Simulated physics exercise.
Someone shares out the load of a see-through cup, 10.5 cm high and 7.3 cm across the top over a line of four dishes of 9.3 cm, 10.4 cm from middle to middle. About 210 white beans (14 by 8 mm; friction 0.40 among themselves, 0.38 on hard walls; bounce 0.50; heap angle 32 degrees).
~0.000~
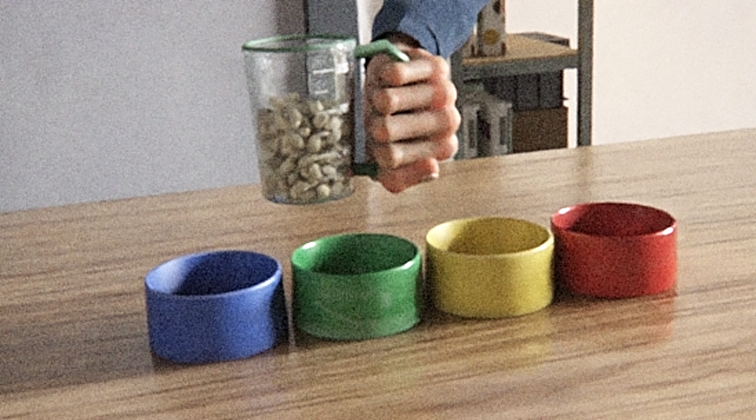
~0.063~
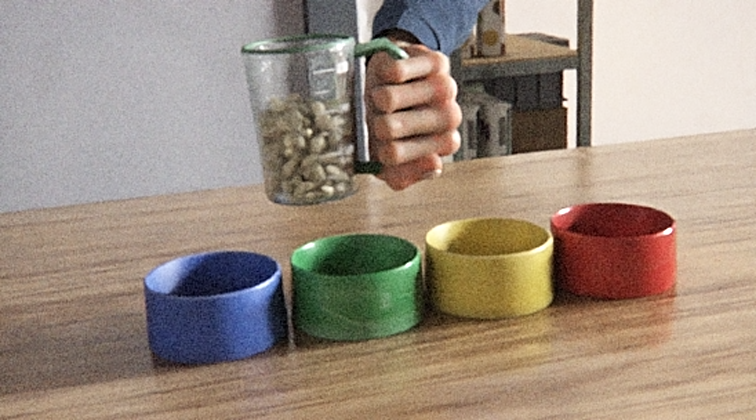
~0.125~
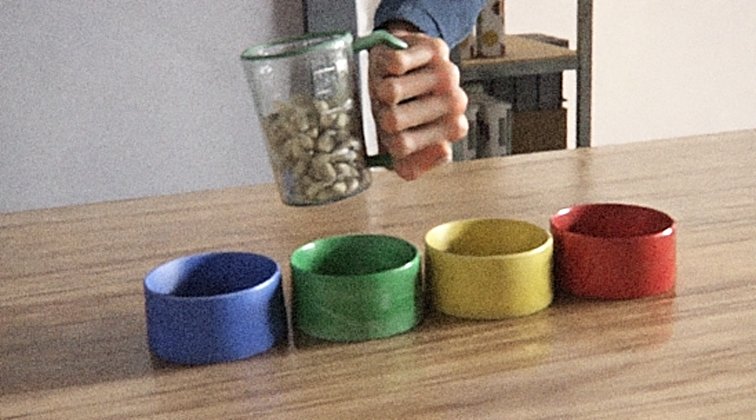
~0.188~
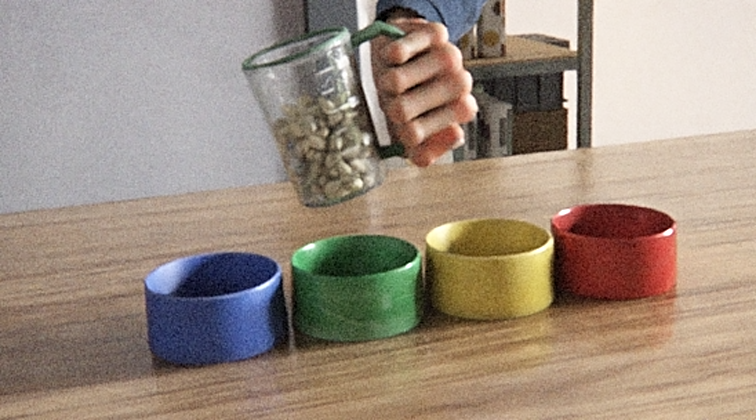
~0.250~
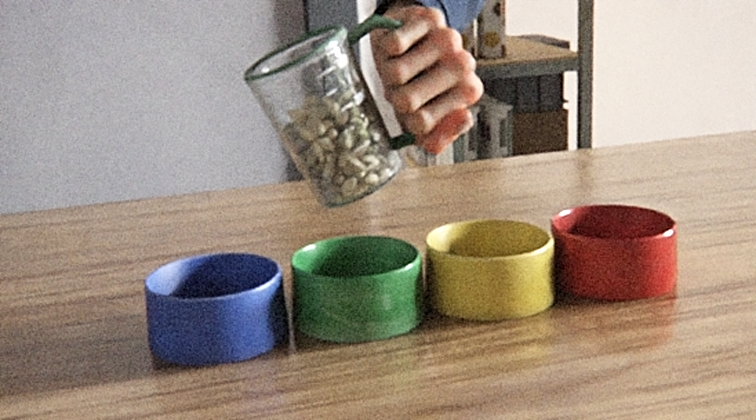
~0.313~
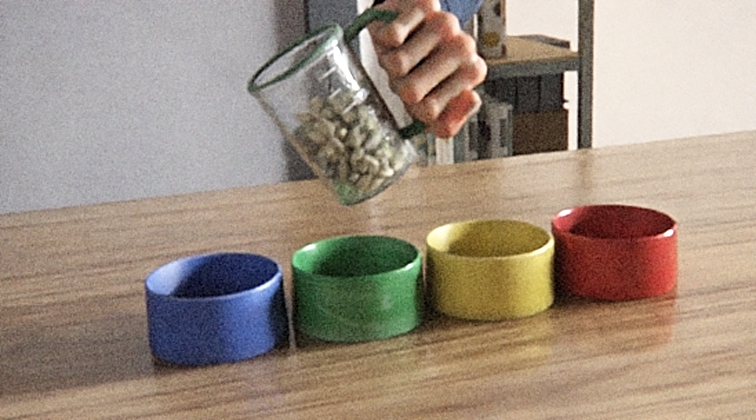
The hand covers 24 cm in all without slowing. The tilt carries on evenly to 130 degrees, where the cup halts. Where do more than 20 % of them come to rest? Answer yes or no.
Red dish: No; blue dish: No; green dish: Yes; yellow dish: No; on the counter: No.
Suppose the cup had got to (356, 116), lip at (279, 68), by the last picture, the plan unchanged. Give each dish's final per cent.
Red 20, blue 0, green 0, yellow 50.
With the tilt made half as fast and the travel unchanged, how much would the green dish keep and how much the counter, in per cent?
Then: Green 0; counter 0.
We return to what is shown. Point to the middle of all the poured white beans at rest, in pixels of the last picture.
Around (361, 284).
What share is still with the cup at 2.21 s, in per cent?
Some 0 per cent of the load.
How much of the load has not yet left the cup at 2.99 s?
Roughly 0 per cent.
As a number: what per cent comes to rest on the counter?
Some 0 per cent.
Then, at 1.45 s, tilt 130 degrees; cup holds 0 %, green 100 %.
After 2.21 s, tilt 130 degrees; cup holds 0 %, green 100 %.
After 2.99 s, tilt 130 degrees; cup holds 0 %, green 100 %.
In the end, at 3.3 s, red 0 %, blue 0 %, green 100 %, yellow 0 %, counter 0 %.
